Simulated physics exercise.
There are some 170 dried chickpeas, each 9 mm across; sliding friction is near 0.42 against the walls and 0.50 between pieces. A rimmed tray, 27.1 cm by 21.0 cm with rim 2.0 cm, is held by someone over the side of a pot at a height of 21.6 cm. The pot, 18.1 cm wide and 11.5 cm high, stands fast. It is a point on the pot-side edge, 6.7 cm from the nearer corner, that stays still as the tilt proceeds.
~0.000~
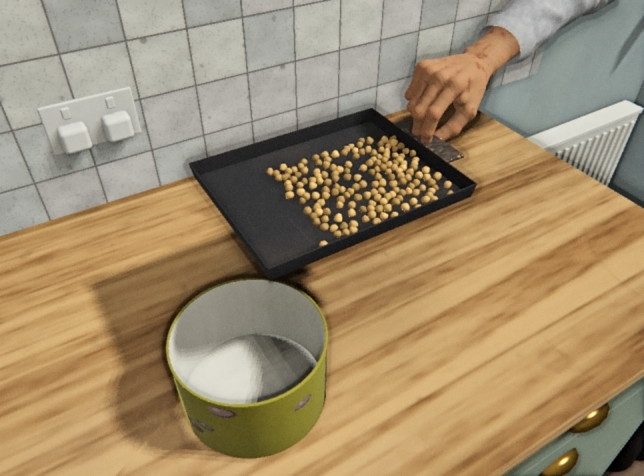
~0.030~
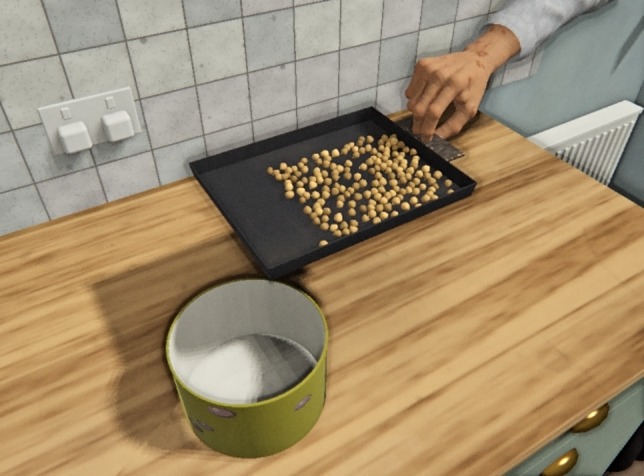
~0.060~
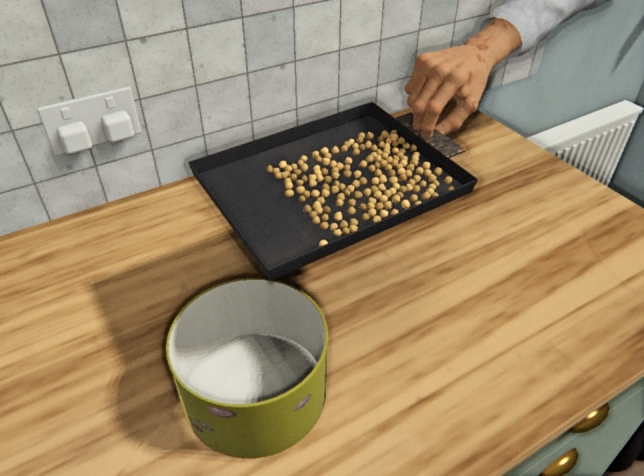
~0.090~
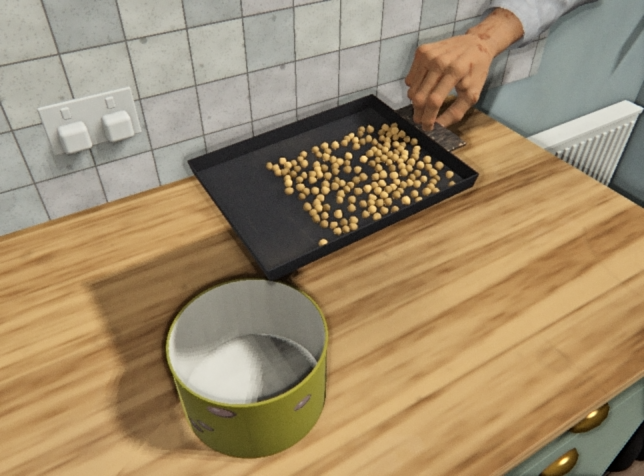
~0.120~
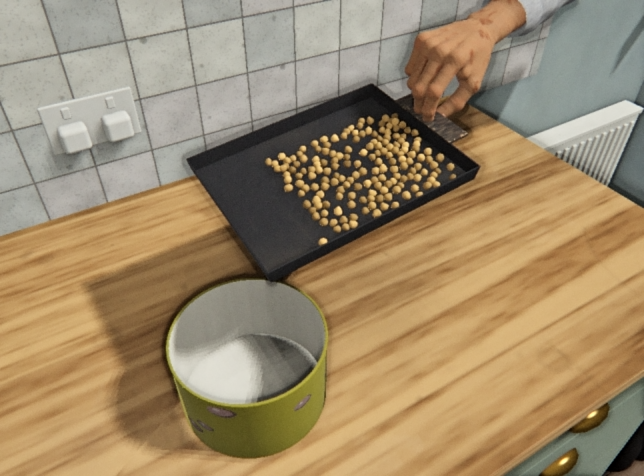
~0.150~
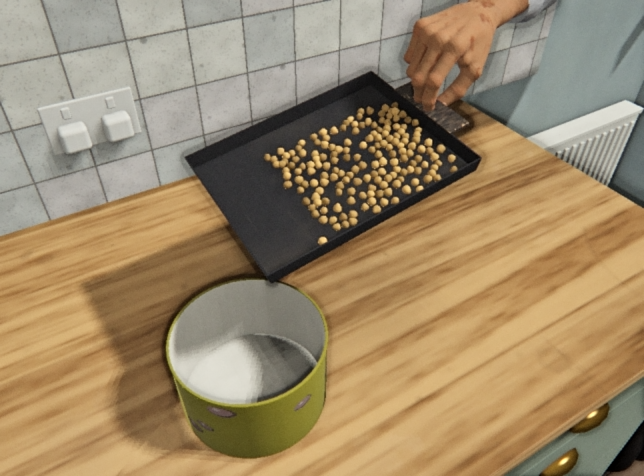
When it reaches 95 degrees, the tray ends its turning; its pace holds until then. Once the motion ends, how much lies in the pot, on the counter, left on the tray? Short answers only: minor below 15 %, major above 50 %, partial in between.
In order: Pot: The main mass; counter: A little; tray: A little.
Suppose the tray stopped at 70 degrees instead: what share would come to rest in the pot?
It would land at about 55 percent.
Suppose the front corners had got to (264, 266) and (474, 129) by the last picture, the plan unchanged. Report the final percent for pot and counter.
Per cent by place - pot 30, counter 70.
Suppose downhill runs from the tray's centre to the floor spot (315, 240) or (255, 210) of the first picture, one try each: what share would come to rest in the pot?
The share comes to roughly 95 in a hundred, then roughly 55 in a hundred.
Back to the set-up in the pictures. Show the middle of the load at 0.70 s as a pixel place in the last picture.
Near pixel (258, 273).
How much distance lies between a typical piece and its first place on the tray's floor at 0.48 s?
It has moved some 7 cm from its start.
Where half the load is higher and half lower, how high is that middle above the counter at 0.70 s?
Around 22 cm up.
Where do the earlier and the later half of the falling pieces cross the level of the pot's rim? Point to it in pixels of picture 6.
Earlier half at about (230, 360), later half at about (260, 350) in pixels.
Then, at 0.48 s, tilt 52 degrees; the tray holds 100 %, the pot 0 %.
Then, at 0.70 s, tilt 79 degrees; the tray holds 75 %, the pot 0 %.
Then, at 1.04 s, tilt 95 degrees; the tray holds 15 %, the pot 80 %.
In the end, at 1.9 s, pot 95 %, counter 0 %, tray 5 %.
